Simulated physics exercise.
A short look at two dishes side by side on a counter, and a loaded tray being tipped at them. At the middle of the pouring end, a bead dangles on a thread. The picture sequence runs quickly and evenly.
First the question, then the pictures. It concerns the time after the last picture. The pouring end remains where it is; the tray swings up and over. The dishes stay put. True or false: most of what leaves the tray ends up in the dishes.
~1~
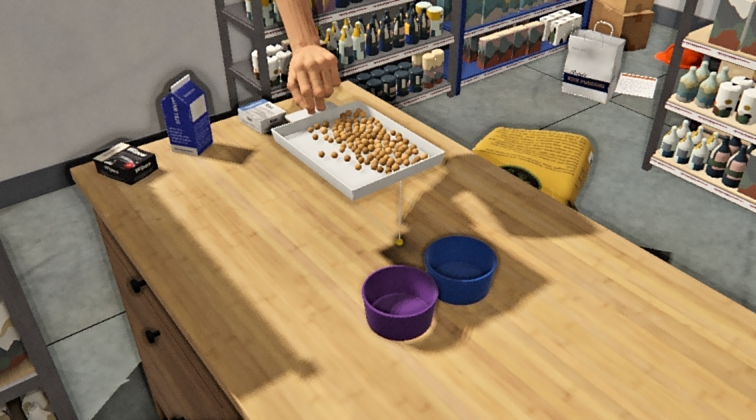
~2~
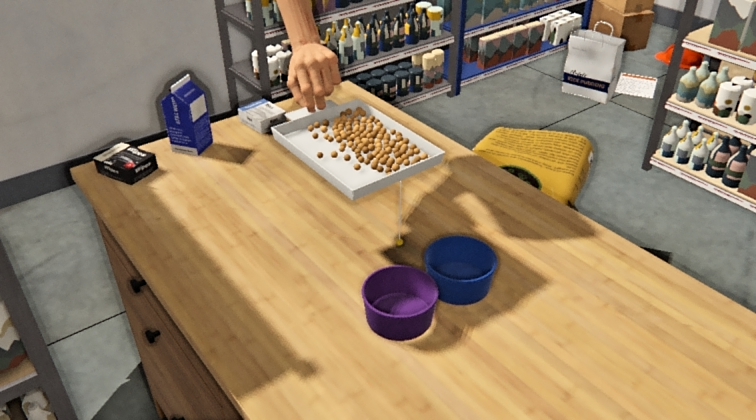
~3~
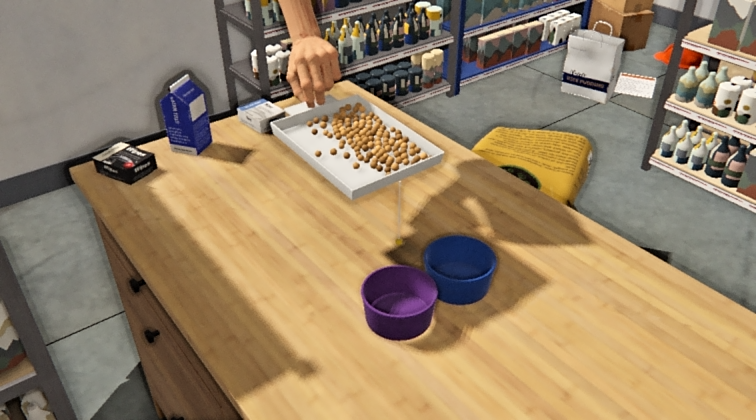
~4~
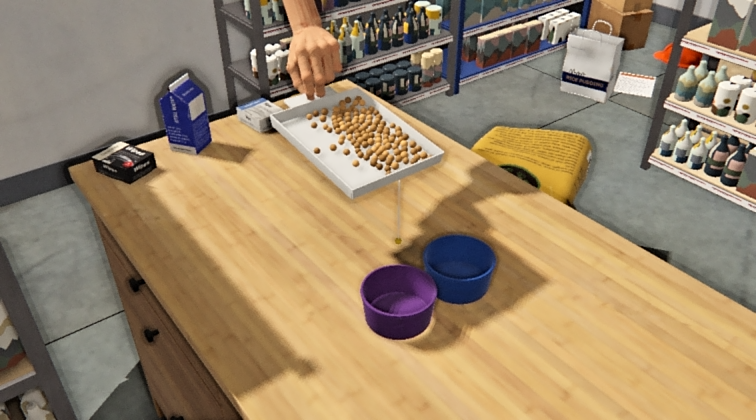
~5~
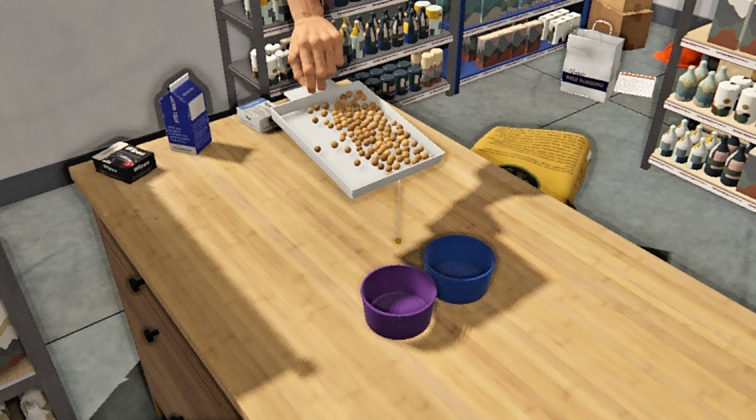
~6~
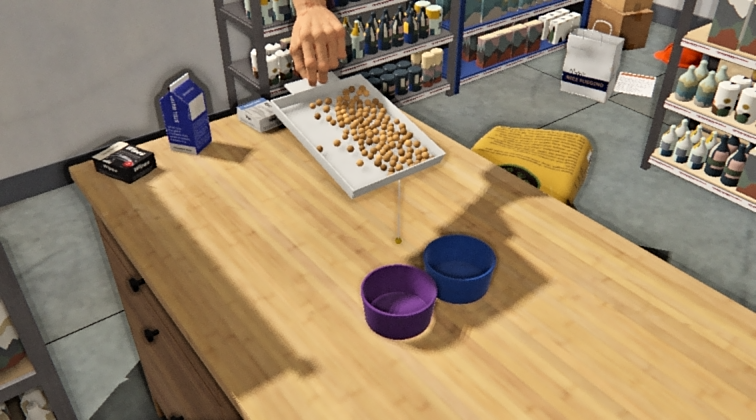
True.
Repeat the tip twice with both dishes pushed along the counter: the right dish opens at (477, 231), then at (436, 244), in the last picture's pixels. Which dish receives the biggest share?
Taking the places in turn, it's the left side and then the right side.
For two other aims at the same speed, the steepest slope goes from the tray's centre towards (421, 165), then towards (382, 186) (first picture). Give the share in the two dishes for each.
Lab note: Case 1 near 50 %, case 2 near 70 %.
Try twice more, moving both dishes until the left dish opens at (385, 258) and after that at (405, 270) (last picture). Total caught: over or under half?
Result - try one, below the halfway mark; try two, past the halfway mark.
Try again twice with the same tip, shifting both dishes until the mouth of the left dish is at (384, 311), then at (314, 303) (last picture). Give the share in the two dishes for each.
The first position comes out at 50 per cent, the other at 20 per cent.
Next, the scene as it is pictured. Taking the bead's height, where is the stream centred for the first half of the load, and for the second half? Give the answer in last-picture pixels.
Around (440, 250) at first; around (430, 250) after that.
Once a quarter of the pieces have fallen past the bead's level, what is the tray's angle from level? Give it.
About 90° of tilt.
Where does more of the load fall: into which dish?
Winner: The right side.
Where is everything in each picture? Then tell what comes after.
In the first frame, corners of the pouring end near (353, 189) and (442, 152), level; middle of the load near (371, 142), round wooden beads; left dish near (423, 322); right dish near (484, 287); bead on its thread near (400, 242).
In the second frame, corners of the pouring end near (353, 189) and (442, 152), level; middle of the load near (372, 141).
In the third frame, corners of the pouring end near (353, 189) and (441, 152), tipped barely, level across its low end; middle of the load near (371, 139).
In the fourth frame, corners of the pouring end near (353, 188) and (441, 152), tipped a little, level across its low end; middle of the load near (372, 136), only a few on the move.
In the fifth frame, corners of the pouring end near (353, 188) and (442, 152), tipped a little, level across its low end; middle of the load near (373, 133), only a few on the move.
In the sixth frame, corners of the pouring end near (354, 188) and (443, 153), tipped a little, level across its low end; middle of the load near (376, 132), all but a few on the move; left dish near (422, 321); right dish near (483, 286).
Shortly afterwards, tray tipped steeply; the whole lot on the tray.
Next, tray tipped right over; near half on the tray; only a few in the left dish; near a quarter in the right dish; only a few outside both; near a third in the air.
Some moments later, tray tipped past a quarter turn; near a quarter in the left dish; near half in the right dish; near a quarter outside both.
In the end, tray tipped past a quarter turn; near a quarter in the left dish; near half in the right dish; near a quarter outside both.
